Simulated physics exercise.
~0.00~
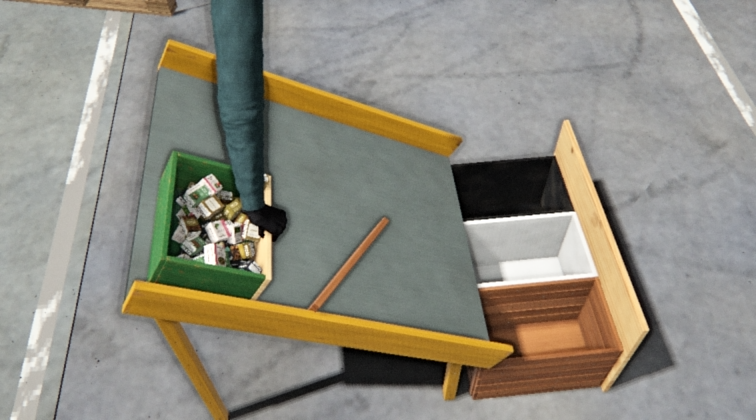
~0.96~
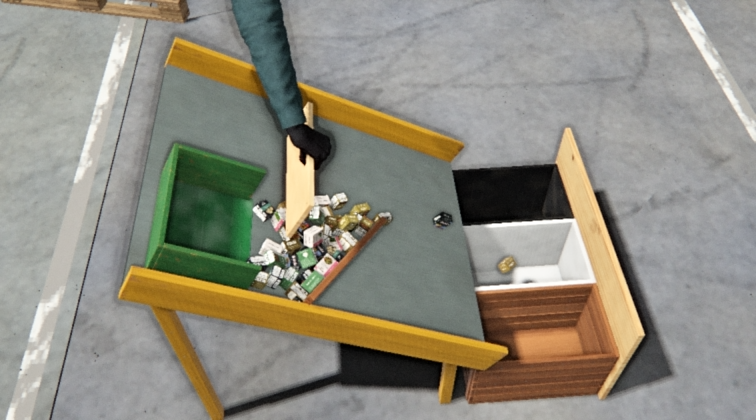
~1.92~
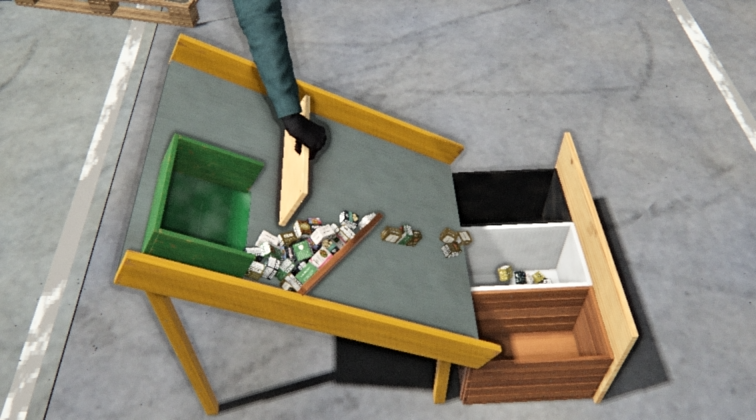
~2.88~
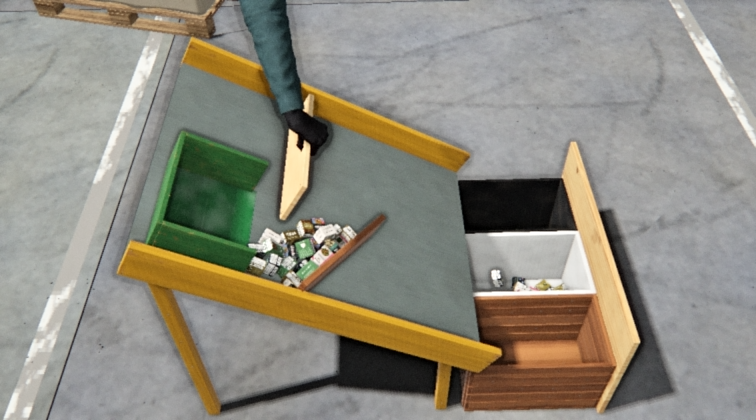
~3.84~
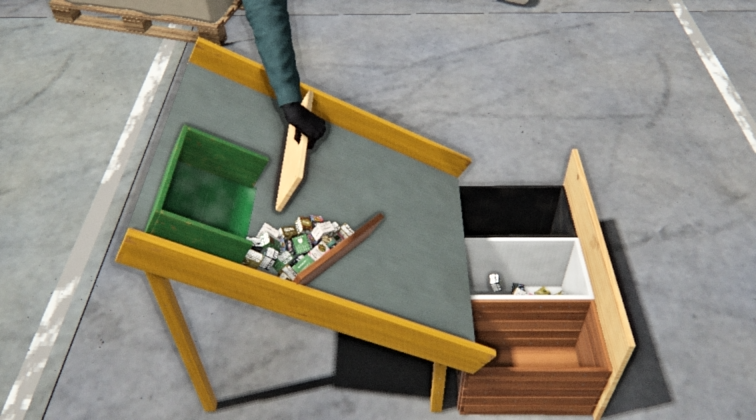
A gloved hand lifts a gate, and small cartons slide down, some reaching a white tote.
